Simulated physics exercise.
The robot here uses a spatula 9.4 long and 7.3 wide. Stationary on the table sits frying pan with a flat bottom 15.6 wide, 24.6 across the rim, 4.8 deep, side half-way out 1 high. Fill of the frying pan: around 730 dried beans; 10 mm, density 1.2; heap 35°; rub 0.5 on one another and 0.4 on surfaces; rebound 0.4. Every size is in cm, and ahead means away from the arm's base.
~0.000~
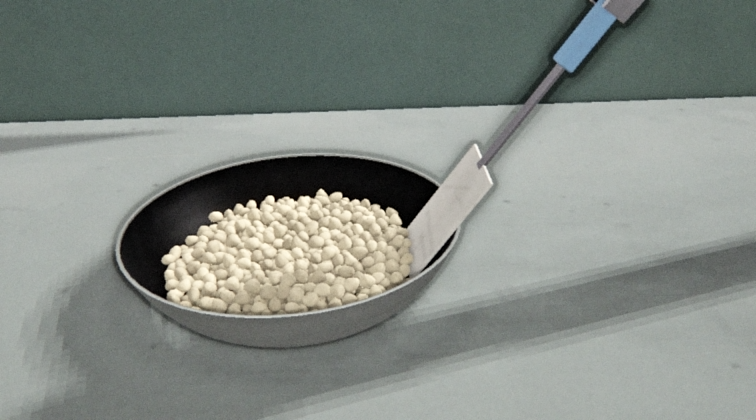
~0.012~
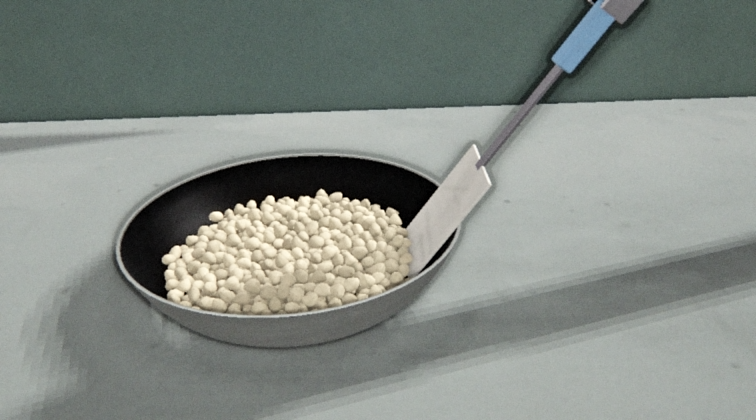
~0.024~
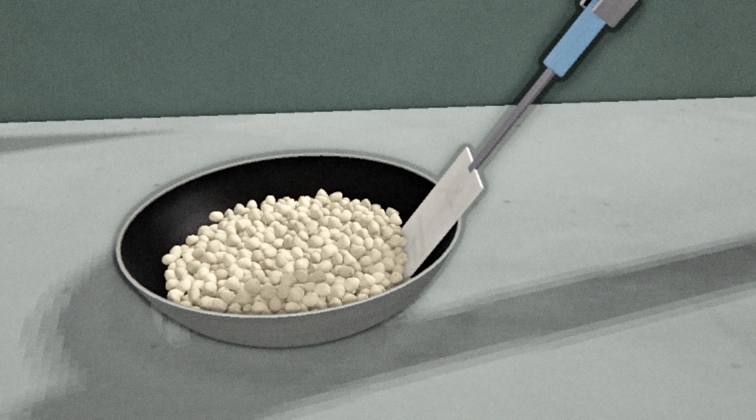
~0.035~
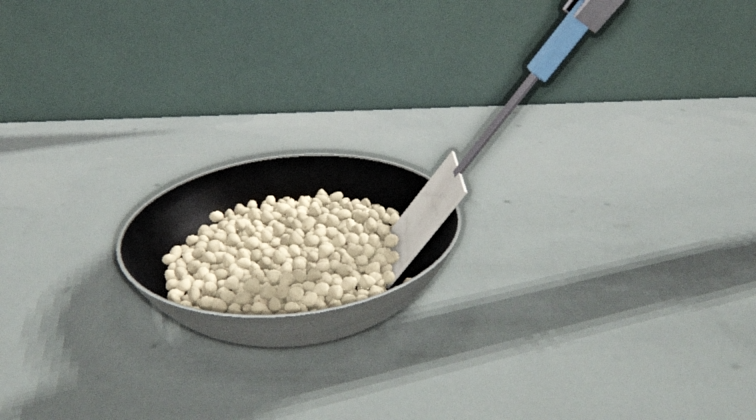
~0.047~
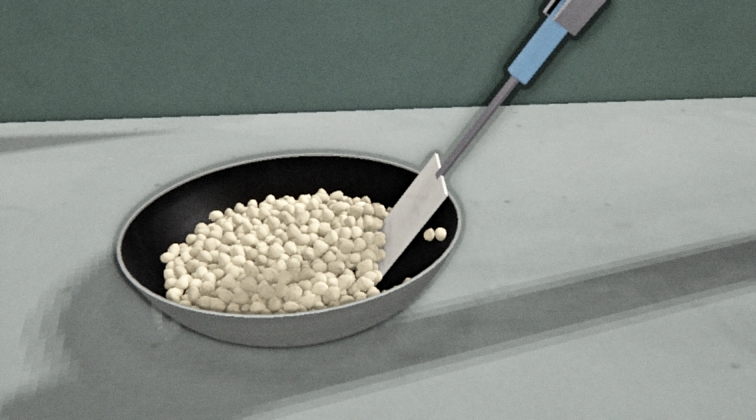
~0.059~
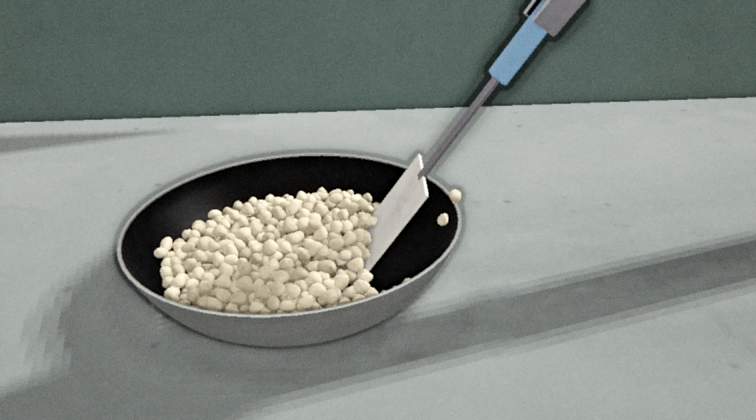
Spatula on a robot arm sliding left into a frying pan of pale beans, nudging the heap as a few scatter behind the blade.
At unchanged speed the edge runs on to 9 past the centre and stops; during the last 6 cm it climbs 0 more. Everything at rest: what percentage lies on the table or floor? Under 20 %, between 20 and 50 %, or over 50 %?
Between 20 and 50 %.
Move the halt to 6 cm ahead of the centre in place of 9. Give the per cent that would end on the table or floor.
Close to 5 per cent would end on the table or floor.
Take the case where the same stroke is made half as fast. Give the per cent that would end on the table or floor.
It would be near 20 per cent.
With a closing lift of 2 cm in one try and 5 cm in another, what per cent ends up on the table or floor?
35 and 25 %.
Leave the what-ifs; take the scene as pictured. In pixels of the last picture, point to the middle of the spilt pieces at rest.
Approximately at (6, 283).
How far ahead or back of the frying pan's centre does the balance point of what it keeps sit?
Ahead of centre, roughly 2.5 centimetres.
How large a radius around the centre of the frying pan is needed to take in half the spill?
24 cm or so.
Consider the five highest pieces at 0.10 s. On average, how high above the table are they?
Around 8 cm above the table.
By 0.10 s, sloping 54°, highest piece 16 above the table; 725 in the frying pan, 2 on the blade or in flight.
By 0.14 s, sloping 54°, highest piece 24 above the table; 725 in the frying pan, 2 on the blade or in flight.
By 0.36 s, sloping 54°, highest piece 39 above the table; 486 in the frying pan, 99 on the table or floor, 142 on the blade or in flight.
By 1.41 s, sloping 54°, highest piece 4 above the table; 486 in the frying pan, 241 on the table or floor.
Final count, 486 in the frying pan, 241 on the table or floor. That is 33 % on the table or floor.
